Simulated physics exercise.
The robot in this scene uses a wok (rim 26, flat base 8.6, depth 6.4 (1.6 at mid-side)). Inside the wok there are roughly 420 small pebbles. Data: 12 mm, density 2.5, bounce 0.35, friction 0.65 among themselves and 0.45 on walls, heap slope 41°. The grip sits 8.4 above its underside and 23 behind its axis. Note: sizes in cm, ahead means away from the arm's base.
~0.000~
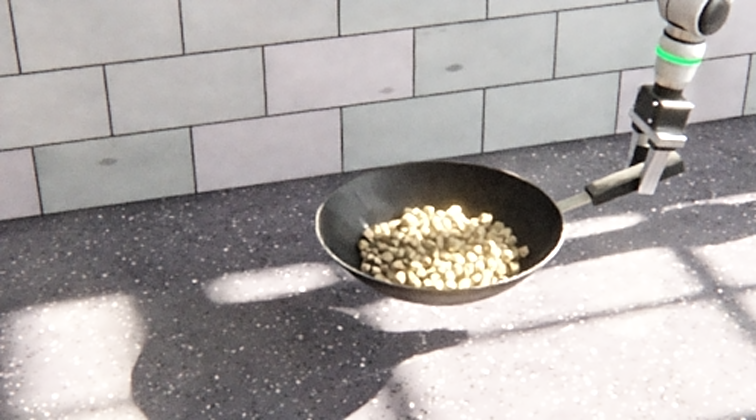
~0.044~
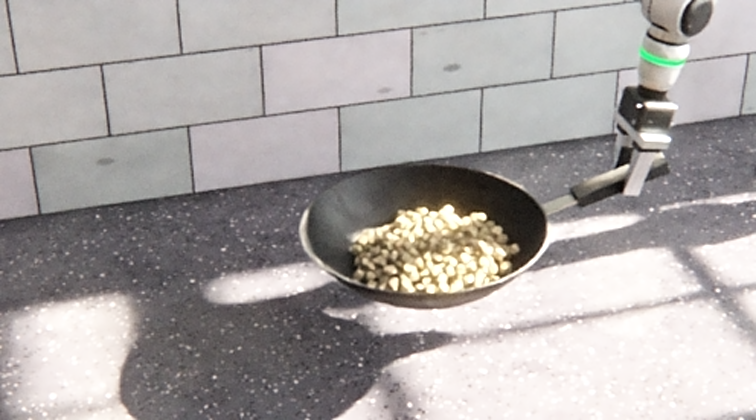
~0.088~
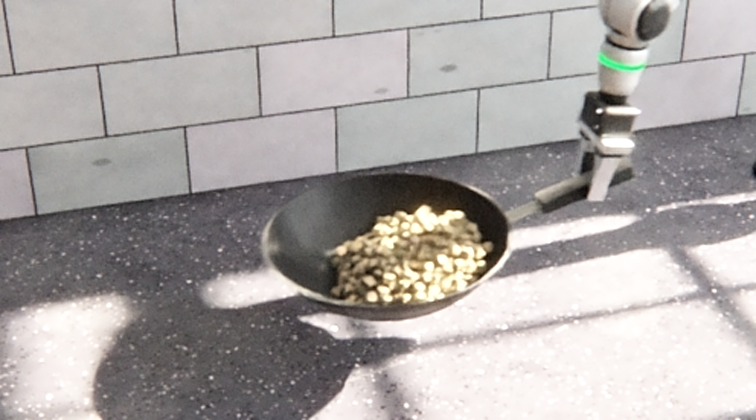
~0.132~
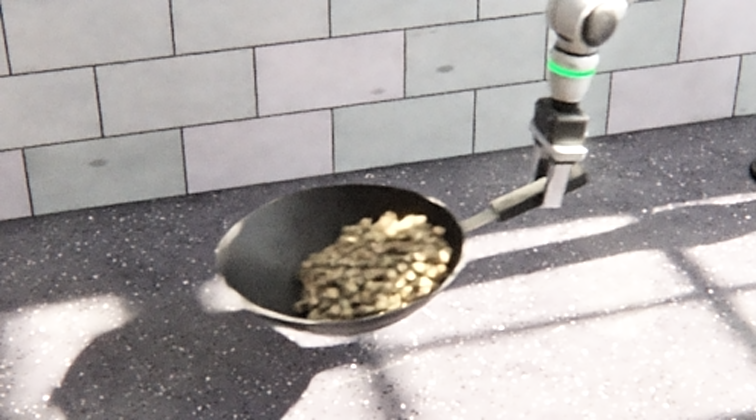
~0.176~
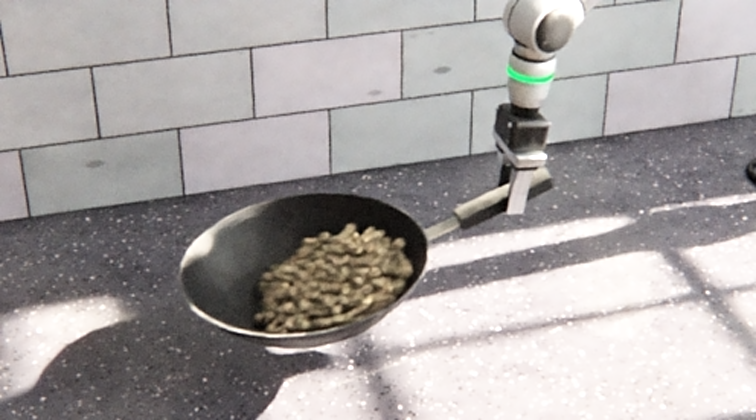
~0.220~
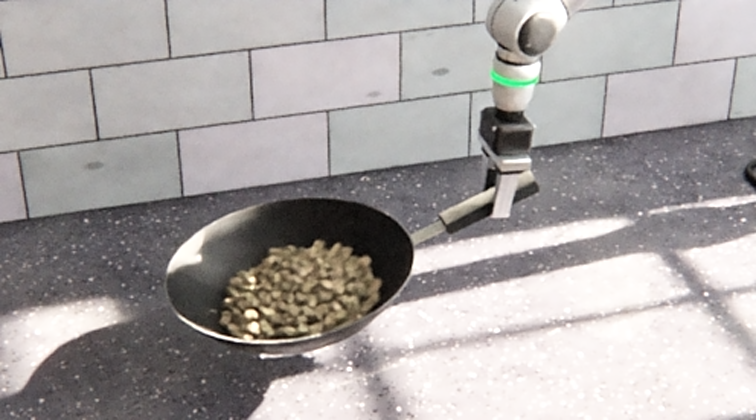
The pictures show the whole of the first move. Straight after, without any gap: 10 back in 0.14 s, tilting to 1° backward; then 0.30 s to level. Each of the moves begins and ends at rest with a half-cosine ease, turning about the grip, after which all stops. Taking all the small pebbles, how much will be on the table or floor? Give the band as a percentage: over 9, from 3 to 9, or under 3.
Under 3 %.
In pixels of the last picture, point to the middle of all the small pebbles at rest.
Centre at rest: About (385, 263).
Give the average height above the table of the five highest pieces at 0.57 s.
Close to 15 cm above the tabletop.
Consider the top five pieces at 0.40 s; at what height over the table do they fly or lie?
Around 21 cm above the table.
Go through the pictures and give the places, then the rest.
In the first picture, wok middle at (440, 248), level; upper third of the load around (440, 247), from x 365 to 525, top at y 210; 424 in the wok.
In the second picture, wok middle at (425, 251), level; upper third of the load around (441, 246), from x 355 to 515, top at y 210.
In the third picture, wok middle at (389, 262), tilted 2° forward; upper third of the load around (435, 247), from x 335 to 485, top at y 210.
In the fourth picture, wok middle at (345, 275), tilted 4° forward; upper third of the load around (405, 254), from x 300 to 445, top at y 220.
In the fifth picture, wok middle at (308, 286), tilted 5° forward; upper third of the load around (362, 266), from x 260 to 410, top at y 230.
In the sixth picture, wok middle at (294, 291), tilted 6° forward; upper third of the load around (314, 282), from x 225 to 375, top at y 245; 424 in the wok.
After 0.40 s, level, highest piece 23 above the table; 414 in the wok, 10 in flight or on a rim.
After 0.57 s, level, highest piece 15 above the table; 423 in the wok, 1 in flight or on a rim.
After 0.86 s, level, highest piece 14 above the table; 423 in the wok, 1 on the table or floor.
After 1.91 s, level, highest piece 14 above the table; 423 in the wok, 1 on the table or floor.
At rest, 423 in the wok, 1 on the table or floor. That is 0 % on the table or floor.
